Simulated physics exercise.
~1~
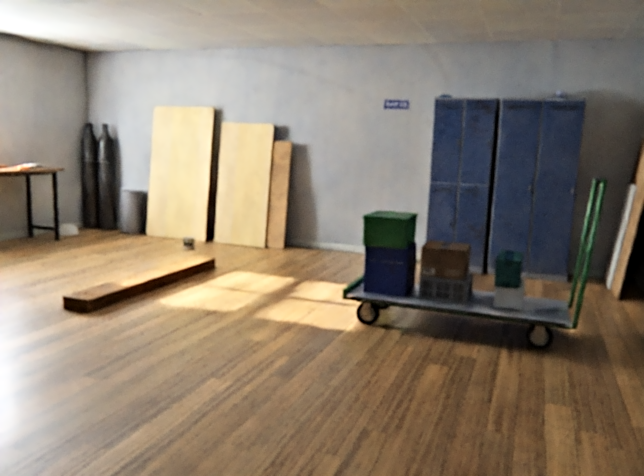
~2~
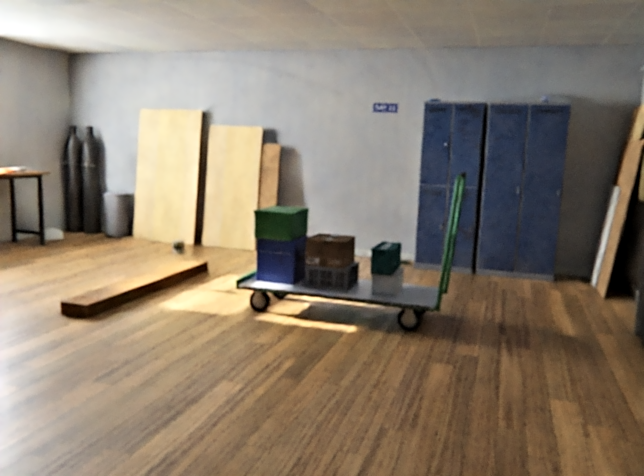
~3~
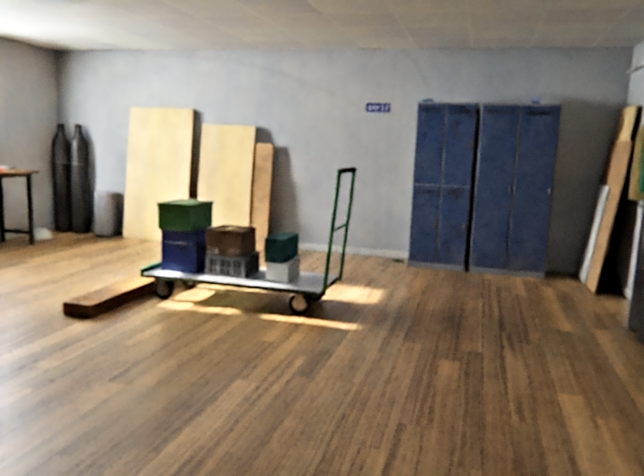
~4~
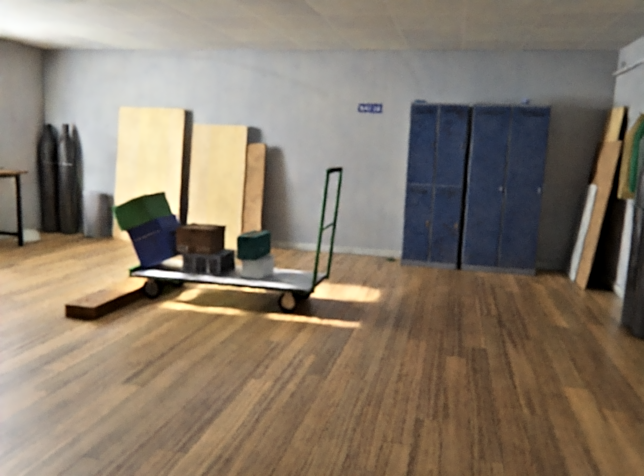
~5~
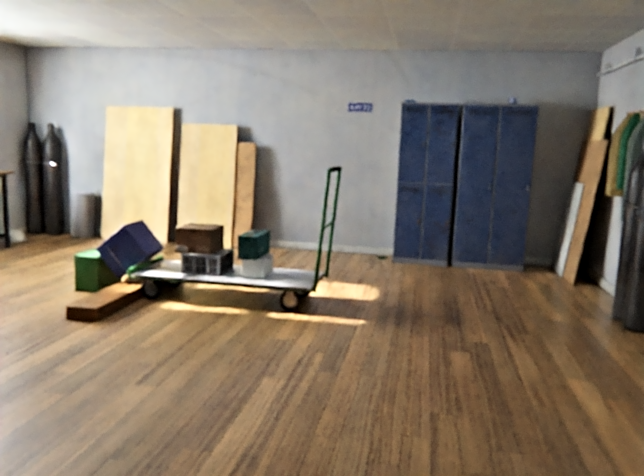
A flat cart with a green handle at its right end stands in a wood-floored room, seen from slightly above, with blue lockers and leaning boards along the grey wall. It carries a green tote on a blue toolbox at the left, a brown carton on a grey crate in the middle, and a teal parcel on a white tote at the right. The cart rolls left towards a brown beam and stops short against it. The toolbox and green tote tip over the left edge together. They end beyond the deck by the beam, while the other four items remain aboard.
